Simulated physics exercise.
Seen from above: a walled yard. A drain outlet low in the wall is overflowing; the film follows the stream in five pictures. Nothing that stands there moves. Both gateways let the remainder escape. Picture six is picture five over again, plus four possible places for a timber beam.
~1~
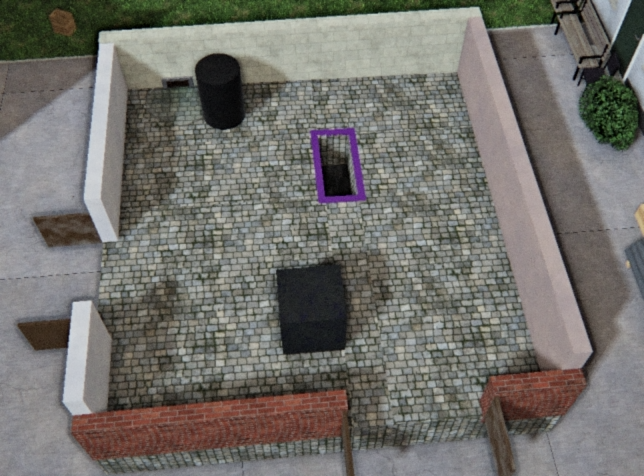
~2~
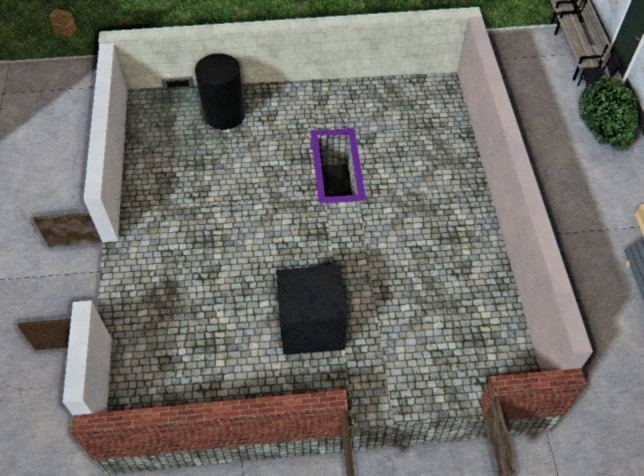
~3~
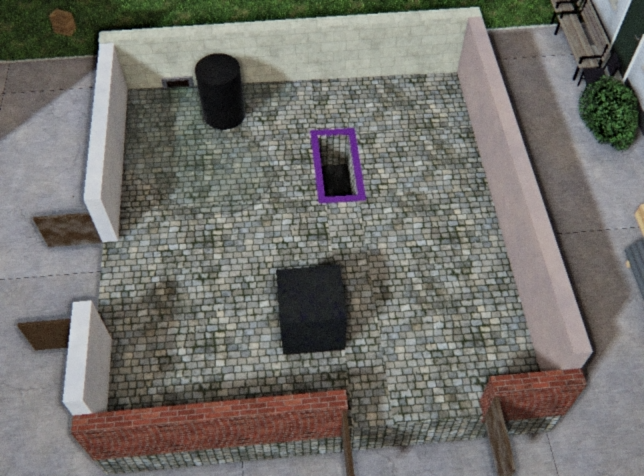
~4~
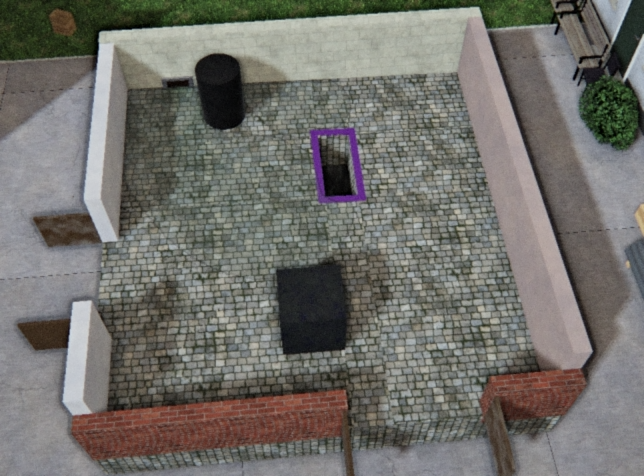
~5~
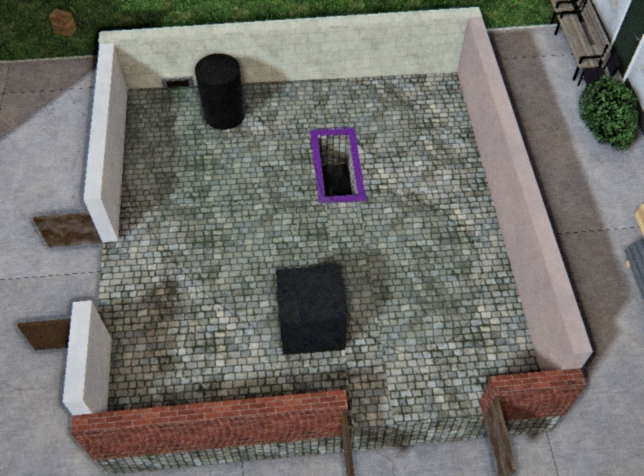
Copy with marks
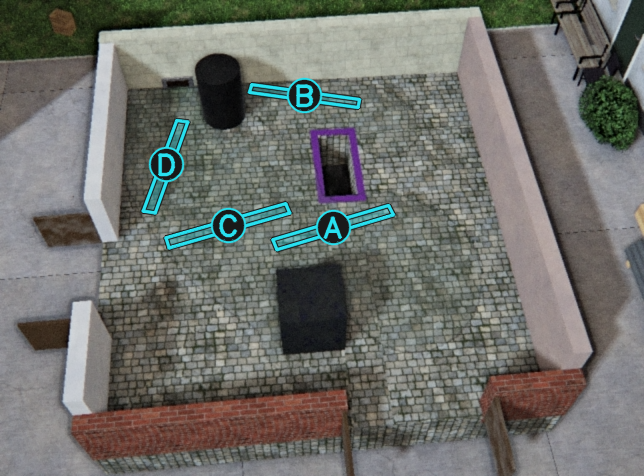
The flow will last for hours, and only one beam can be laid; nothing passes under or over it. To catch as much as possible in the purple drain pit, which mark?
C works best here.
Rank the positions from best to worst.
C, A, B, D.
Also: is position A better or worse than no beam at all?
Better.
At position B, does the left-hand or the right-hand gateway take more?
More leaves on the right.
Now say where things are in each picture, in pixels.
In the first picture, outfall at (178, 82); purple drain pit at (337, 164); open gate at (412, 406); open gate at (115, 288); 2 % of the ground under water, visible out to (175, 119); purple drain pit still dry.
In the second picture, 6 % of the ground under water, visible out to (217, 151); purple drain pit still dry.
In the third picture, 14 % of the ground under water, visible out to (214, 210); purple drain pit still dry.
In the fourth picture, 28 % of the ground under water, visible out to (336, 236); purple drain pit still dry.
In the fifth picture, 45 % of the ground under water, visible out to (457, 323); purple drain pit taking water.
In cyan, A from (274, 244) to (390, 210); B from (250, 88) to (358, 103); C from (167, 242) to (287, 208); D from (149, 211) to (182, 121).
If A is chosen, about 42 % of the stream goes into the purple drain pit, about 51 % out by the gates.
If B is chosen, about 28 % of the stream goes into the purple drain pit, about 65 % out by the gates.
If C is chosen, about 71 % of the stream goes into the purple drain pit, about 21 % out by the gates.
If D is chosen, about 20 % of the stream goes into the purple drain pit, about 70 % out by the gates.
